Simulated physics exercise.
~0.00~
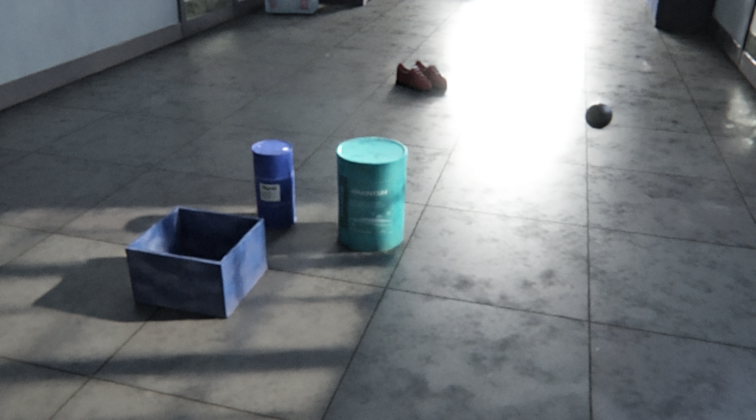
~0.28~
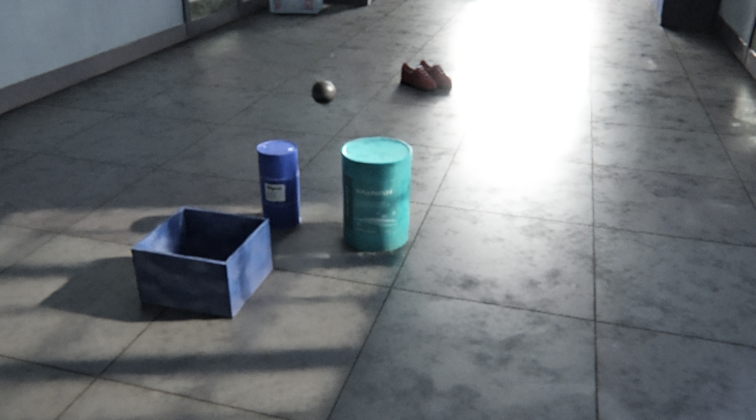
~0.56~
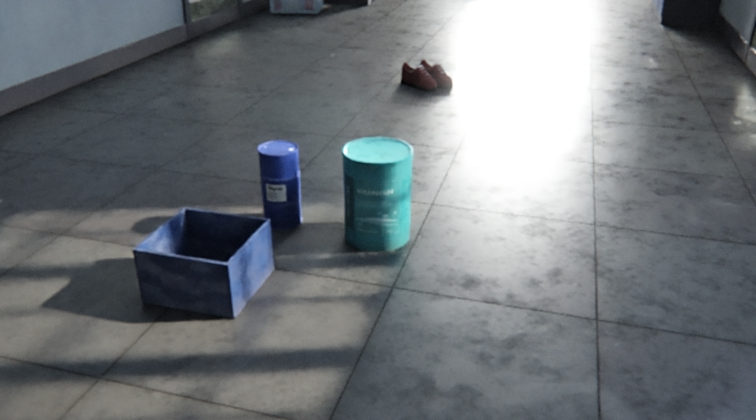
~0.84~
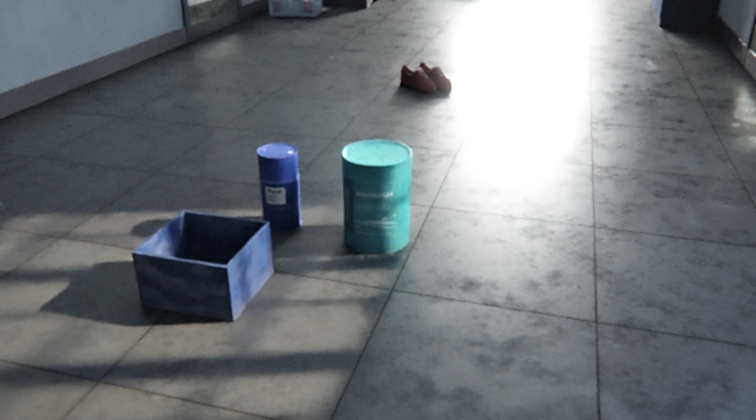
A turquoise drum stood beside a blue canister and an open blue box on a tiled floor, with reddish shoes behind, as a small black ball flew leftward past them, then dropped out of sight and ended up inside the box.
